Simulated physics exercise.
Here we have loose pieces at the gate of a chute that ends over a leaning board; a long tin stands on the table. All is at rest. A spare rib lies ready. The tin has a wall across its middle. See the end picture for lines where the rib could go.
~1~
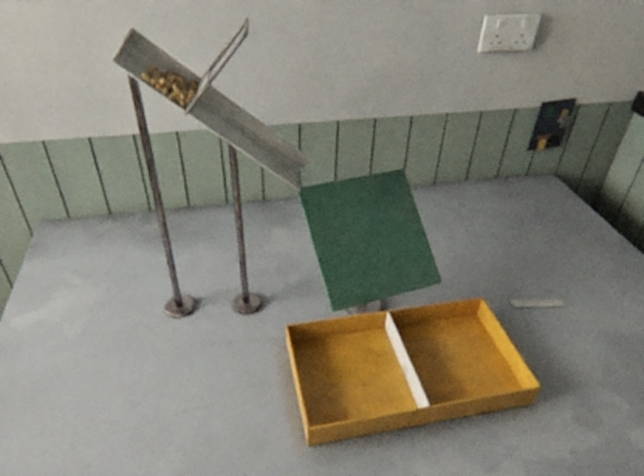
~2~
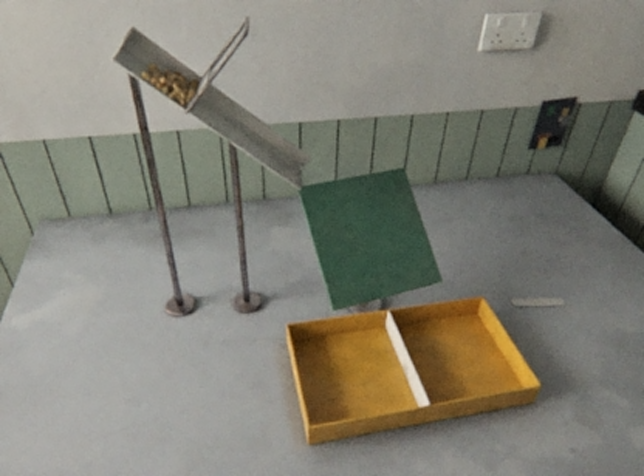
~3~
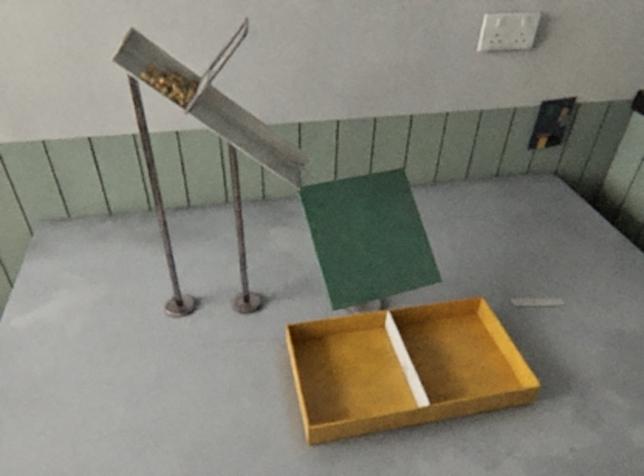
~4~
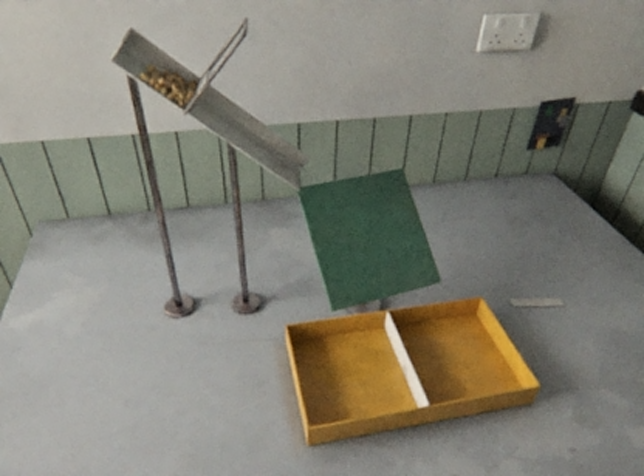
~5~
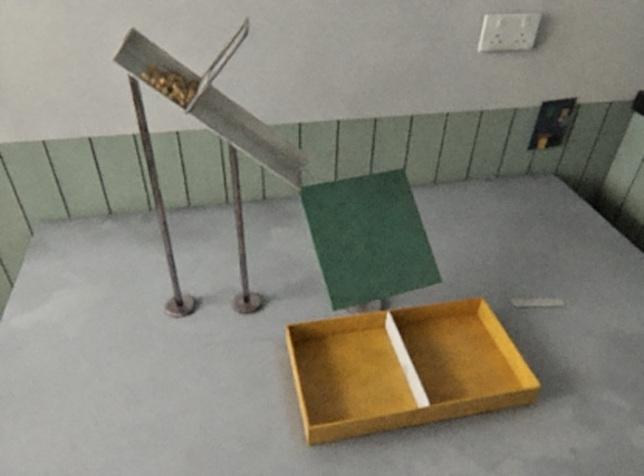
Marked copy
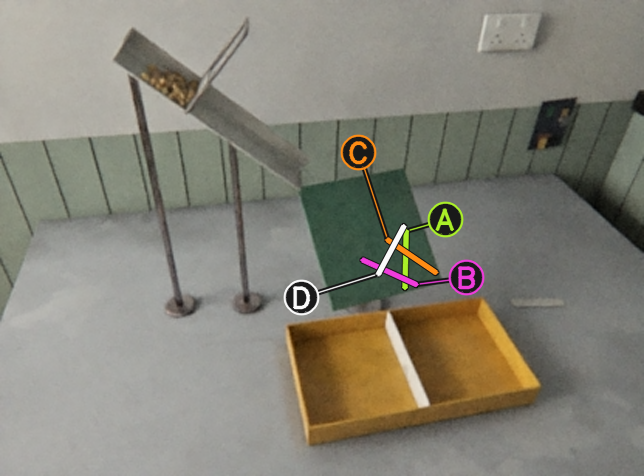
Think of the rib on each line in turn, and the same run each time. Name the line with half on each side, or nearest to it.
Line A.
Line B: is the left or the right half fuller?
The right half.
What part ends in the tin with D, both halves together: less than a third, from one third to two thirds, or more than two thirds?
More than two thirds.
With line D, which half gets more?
The left half.
On the marked copy, line A from (406, 231) to (405, 287); line B from (362, 260) to (415, 284); line C from (387, 239) to (435, 272); line D from (403, 226) to (378, 273).
With A, of what is caught, roughly half in the left half, roughly half in the right.
With B, of what is caught, about a tenth in the left half, almost all in the right.
With C, of what is caught, about a tenth in the left half, almost all in the right.
With D, of what is caught, almost all in the left half, just a few in the right.
